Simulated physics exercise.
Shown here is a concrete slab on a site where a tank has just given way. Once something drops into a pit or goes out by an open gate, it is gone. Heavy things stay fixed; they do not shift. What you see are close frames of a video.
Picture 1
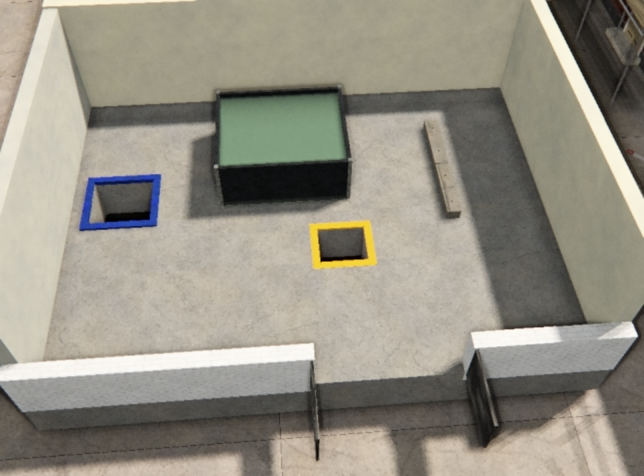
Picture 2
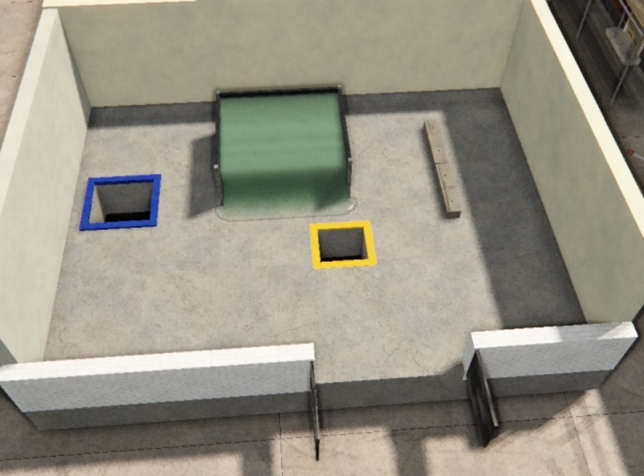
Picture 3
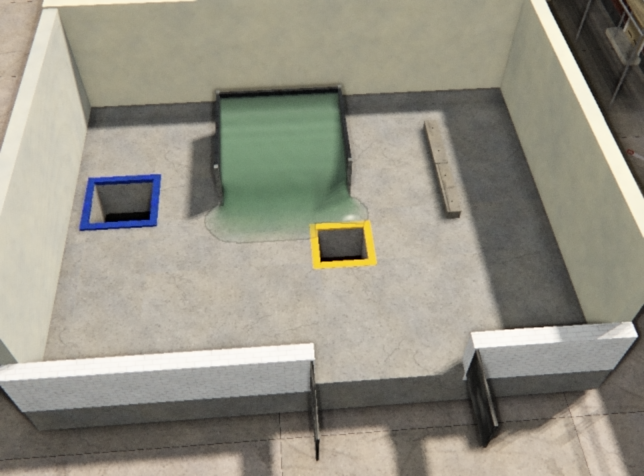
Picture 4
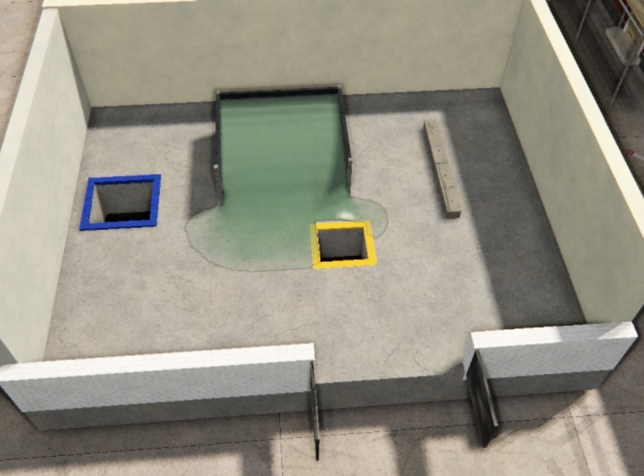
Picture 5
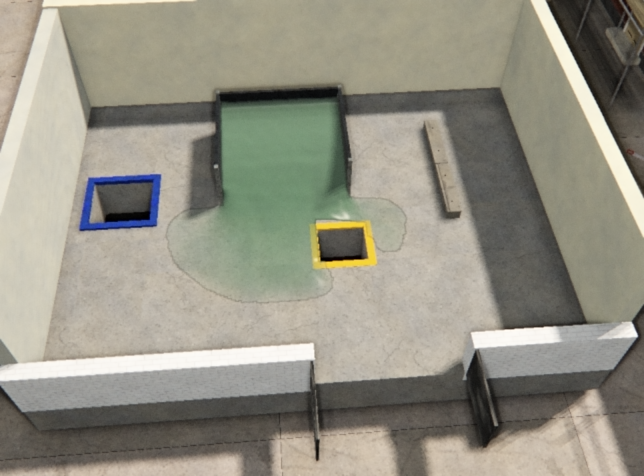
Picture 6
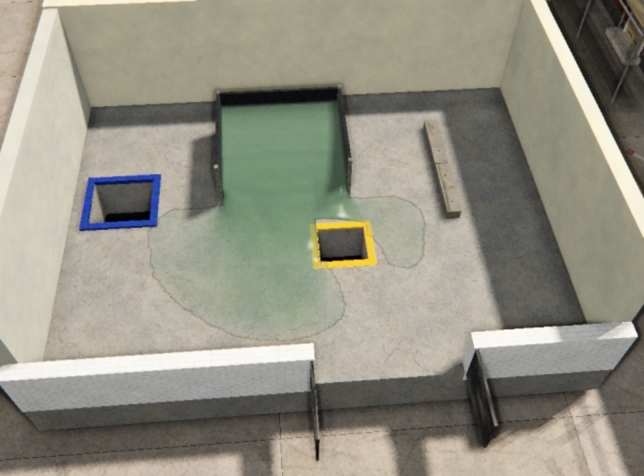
Green water poured out of the open front of a tank inside a walled concrete yard, spreading across the floor toward the viewer and flowing around both sides of the yellow-edged pit.
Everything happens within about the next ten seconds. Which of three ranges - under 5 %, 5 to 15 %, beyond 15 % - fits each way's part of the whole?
For the gate, beyond 15 %; for the yellow pit, beyond 15 %; for the blue pit, 5 to 15 %.
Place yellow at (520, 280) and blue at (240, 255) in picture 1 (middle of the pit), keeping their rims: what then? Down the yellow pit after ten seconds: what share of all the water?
Out of every hundred parts, the yellow pit gets 6.
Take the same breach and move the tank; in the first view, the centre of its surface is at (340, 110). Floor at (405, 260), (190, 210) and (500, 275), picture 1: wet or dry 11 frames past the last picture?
Spot 1 wetted, spot 2 unwetted, and spot 3 wetted.
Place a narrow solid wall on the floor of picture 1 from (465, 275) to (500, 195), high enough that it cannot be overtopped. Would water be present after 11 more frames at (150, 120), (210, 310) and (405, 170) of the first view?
Listed order - dry, wet, dry.
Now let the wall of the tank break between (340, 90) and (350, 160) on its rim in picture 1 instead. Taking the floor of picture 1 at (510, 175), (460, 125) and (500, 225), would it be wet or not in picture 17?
First spot submerged, second spot submerged, third spot submerged.
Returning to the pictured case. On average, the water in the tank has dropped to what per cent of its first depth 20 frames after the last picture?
Near 14 in a hundred.
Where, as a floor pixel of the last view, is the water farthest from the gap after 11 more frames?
Roughly (39, 387).
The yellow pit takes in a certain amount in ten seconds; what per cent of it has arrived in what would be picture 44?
Around 95 percent.
A moment on, water covers 30 % of the floor; the gate 1 %, the yellow pit 15 %, the blue pit 0 %.
Next, water covers 35 % of the floor; the gate 6 %, the yellow pit 22 %, the blue pit 0 %.
Then, water covers 35 % of the floor; the gate 12 %, the yellow pit 27 %, the blue pit 0 %.
Later, water covers 55 % of the floor; the gate 16 %, the yellow pit 30 %, the blue pit 7 %.
In the end, water covers 80 % of the floor; the gate 19 %, the yellow pit 33 %, the blue pit 8 %.
